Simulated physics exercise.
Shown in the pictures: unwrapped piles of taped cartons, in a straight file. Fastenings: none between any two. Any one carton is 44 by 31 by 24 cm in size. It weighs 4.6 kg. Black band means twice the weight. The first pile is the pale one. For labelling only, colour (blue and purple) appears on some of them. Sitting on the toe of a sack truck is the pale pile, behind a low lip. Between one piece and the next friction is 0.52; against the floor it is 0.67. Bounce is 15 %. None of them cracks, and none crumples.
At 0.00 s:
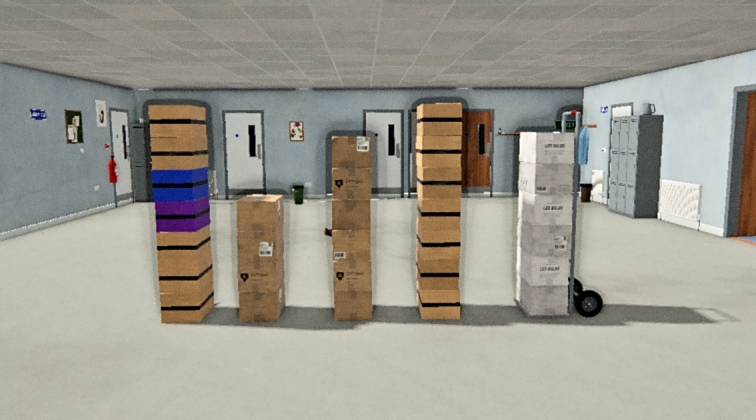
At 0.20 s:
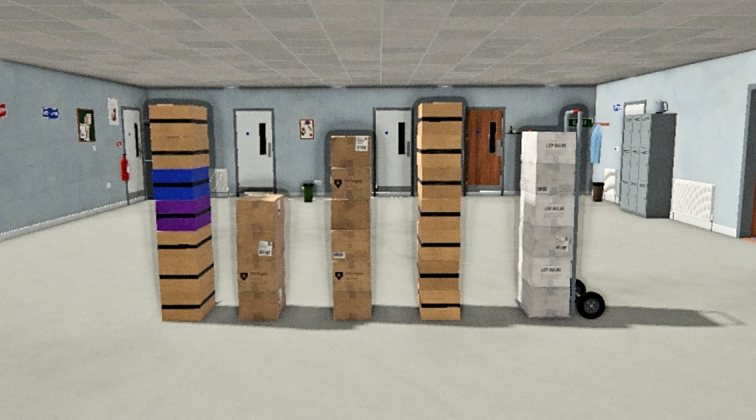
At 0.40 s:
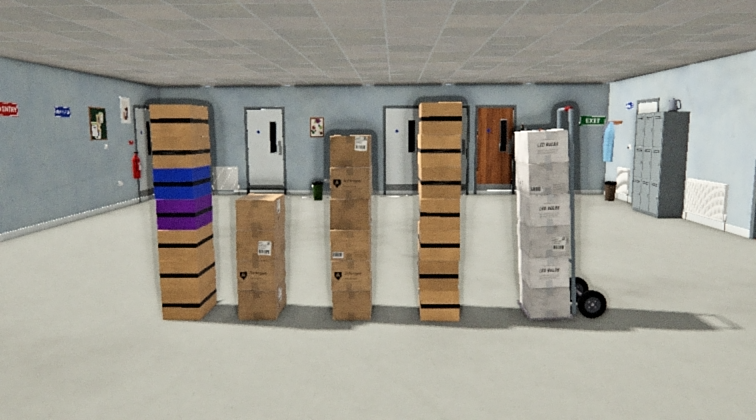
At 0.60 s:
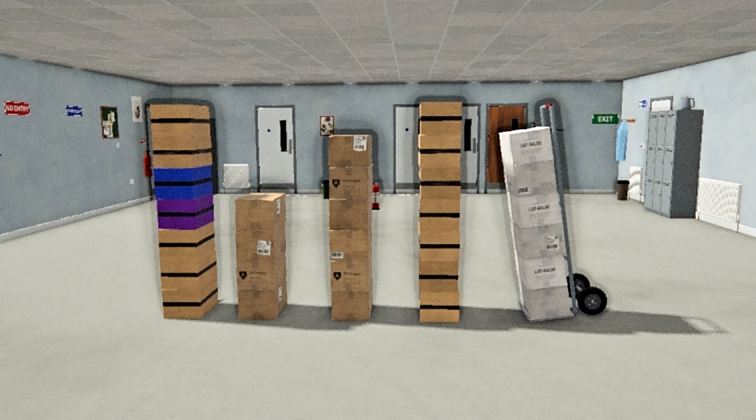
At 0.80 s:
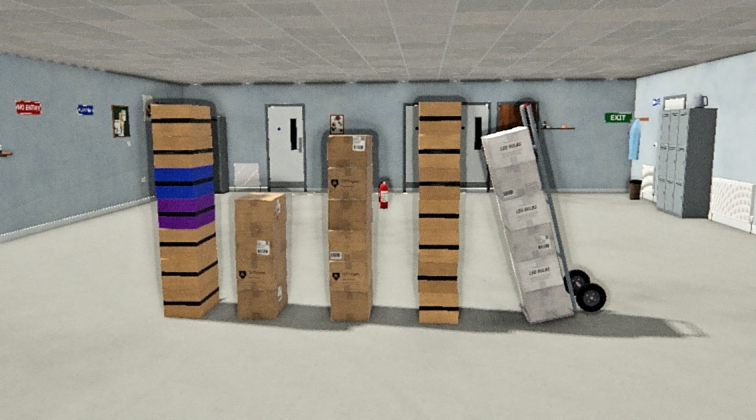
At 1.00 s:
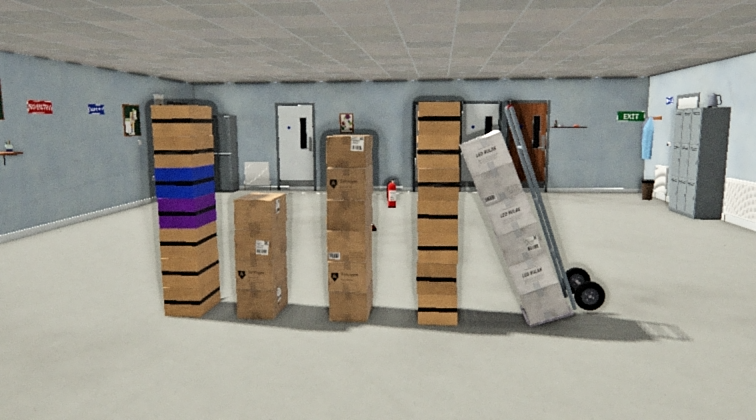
Five upright stacks of taped cartons stand in a row across the pale floor of a blue-walled room with doors and lockers, seen from the front. Four are brown, the far-left one with a blue and a purple carton midway up, while the pale one at right rests on a sack truck. The truck and pale stack tilt steadily leftward toward the neighbouring brown stack, as the camera shifts slightly around the otherwise still row.
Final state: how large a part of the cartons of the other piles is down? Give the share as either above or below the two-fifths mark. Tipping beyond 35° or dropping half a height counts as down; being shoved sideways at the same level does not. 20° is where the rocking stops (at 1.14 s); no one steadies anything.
The share is below the two-fifths mark.
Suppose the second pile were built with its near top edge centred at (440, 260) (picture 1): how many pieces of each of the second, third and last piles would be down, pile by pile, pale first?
Pile by pile that makes second 0, third 0, last 0.
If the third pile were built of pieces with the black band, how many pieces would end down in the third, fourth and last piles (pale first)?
Third: 0; fourth: 0; last: 0.
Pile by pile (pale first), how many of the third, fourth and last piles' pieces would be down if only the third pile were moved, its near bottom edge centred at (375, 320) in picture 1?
Then, pile by pile: Third 0, fourth 0, last 0.
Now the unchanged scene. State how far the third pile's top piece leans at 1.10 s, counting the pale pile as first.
Lean: Near 0° off upright.
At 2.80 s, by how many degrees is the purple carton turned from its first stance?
Roughly 0°.
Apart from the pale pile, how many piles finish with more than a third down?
Counted up, you get 0.
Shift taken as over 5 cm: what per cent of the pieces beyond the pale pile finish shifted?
I make it 0 per cent.
After 1.10 s, 0 of the pale pile down; none of the 24 other cartons down, 1 disturbed.
After 1.82 s, 0 of the pale pile down; none of the 24 other cartons down, 4 disturbed.
After 2.80 s, 0 of the pale pile down; none of the 24 other cartons down, 1 disturbed.
At rest (3.6 s), 0 of the pale pile down; none of the 24 other cartons down, 1 disturbed; purple carton unmoved; blue carton unmoved. That is 0 per cent. As the last picture would show them, middles, purple carton near (188, 210), blue carton near (186, 181).
